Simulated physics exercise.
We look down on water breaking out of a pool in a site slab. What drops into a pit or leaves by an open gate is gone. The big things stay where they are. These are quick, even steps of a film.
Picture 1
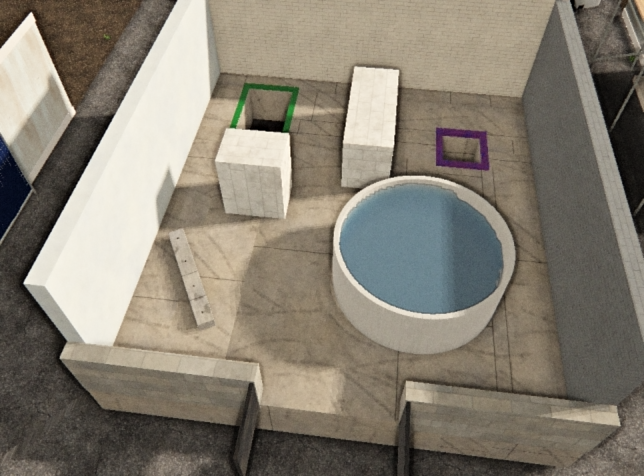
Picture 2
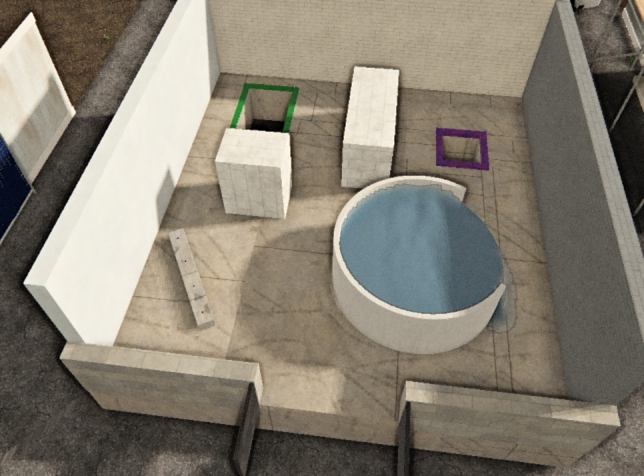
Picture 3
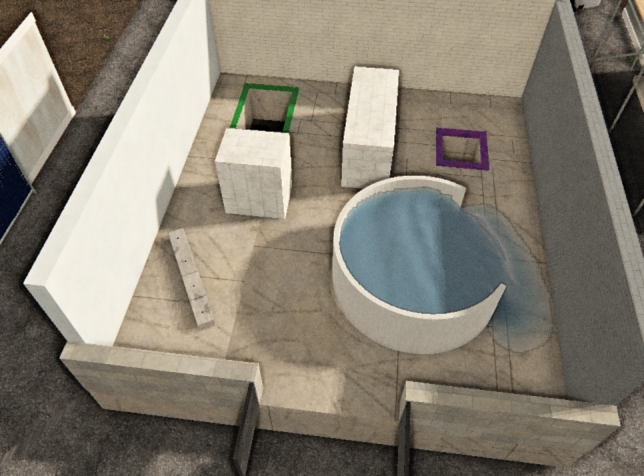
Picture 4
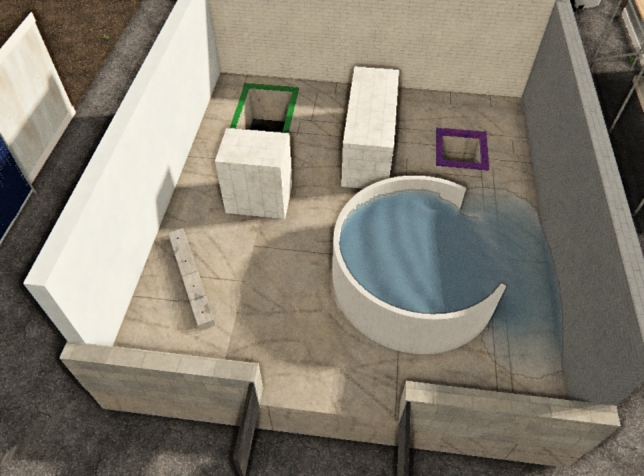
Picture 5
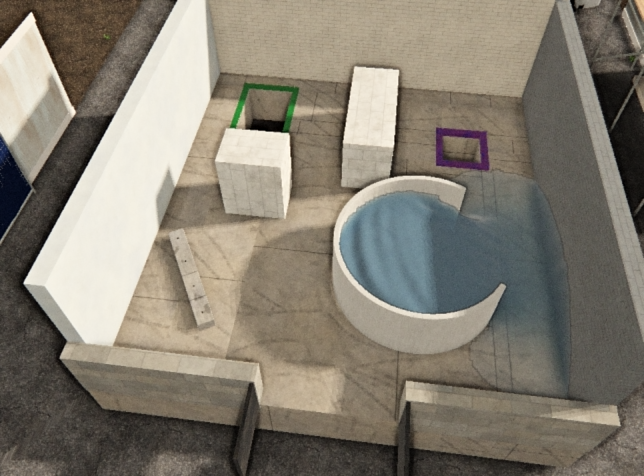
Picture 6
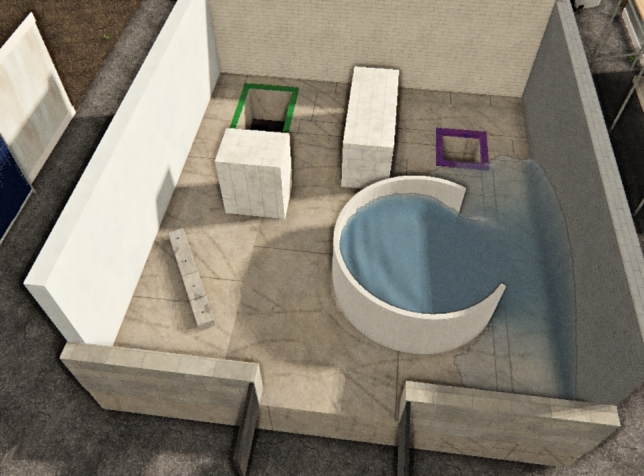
In the video, a round pool of still water stands in a walled yard before its right side opens and water pours out, spreading across the slab to the right-hand wall and then along it, up toward the purple-edged pit.
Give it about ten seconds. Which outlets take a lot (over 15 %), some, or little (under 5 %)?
In the end: The gate takes between 5 and 15 %; the purple pit takes more than 15 %; the green pit takes more than 15 %.
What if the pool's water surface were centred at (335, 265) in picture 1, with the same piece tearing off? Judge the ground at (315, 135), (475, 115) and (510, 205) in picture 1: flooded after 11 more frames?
In turn: Dry, covered, covered.
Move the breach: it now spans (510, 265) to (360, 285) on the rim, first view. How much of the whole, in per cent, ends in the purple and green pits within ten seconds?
Parts in a hundred: Purple 6, green 8.
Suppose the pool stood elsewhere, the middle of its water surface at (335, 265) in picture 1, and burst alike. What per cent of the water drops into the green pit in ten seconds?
Parts in a hundred: Green 14.
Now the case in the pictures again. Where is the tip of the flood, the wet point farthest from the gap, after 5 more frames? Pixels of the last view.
Around (519, 98).
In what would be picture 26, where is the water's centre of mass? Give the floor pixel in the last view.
Roughly at (436, 237).
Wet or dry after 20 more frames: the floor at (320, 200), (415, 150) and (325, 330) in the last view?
One after the other: Clear, covered, awash.
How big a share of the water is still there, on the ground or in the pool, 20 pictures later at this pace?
I make it 86 per cent.
A moment on, water covers 25 % of the floor; the gate 0 %, the purple pit 1 %, the green pit 0 %.
Next, water covers 40 % of the floor; the gate 0 %, the purple pit 5 %, the green pit 0 %.
Then, water covers 65 % of the floor; the gate 1 %, the purple pit 10 %, the green pit 2 %.
Later, water covers 85 % of the floor; the gate 5 %, the purple pit 16 %, the green pit 8 %.
In the end, water covers 95 % of the floor; the gate 8 %, the purple pit 18 %, the green pit 18 %.
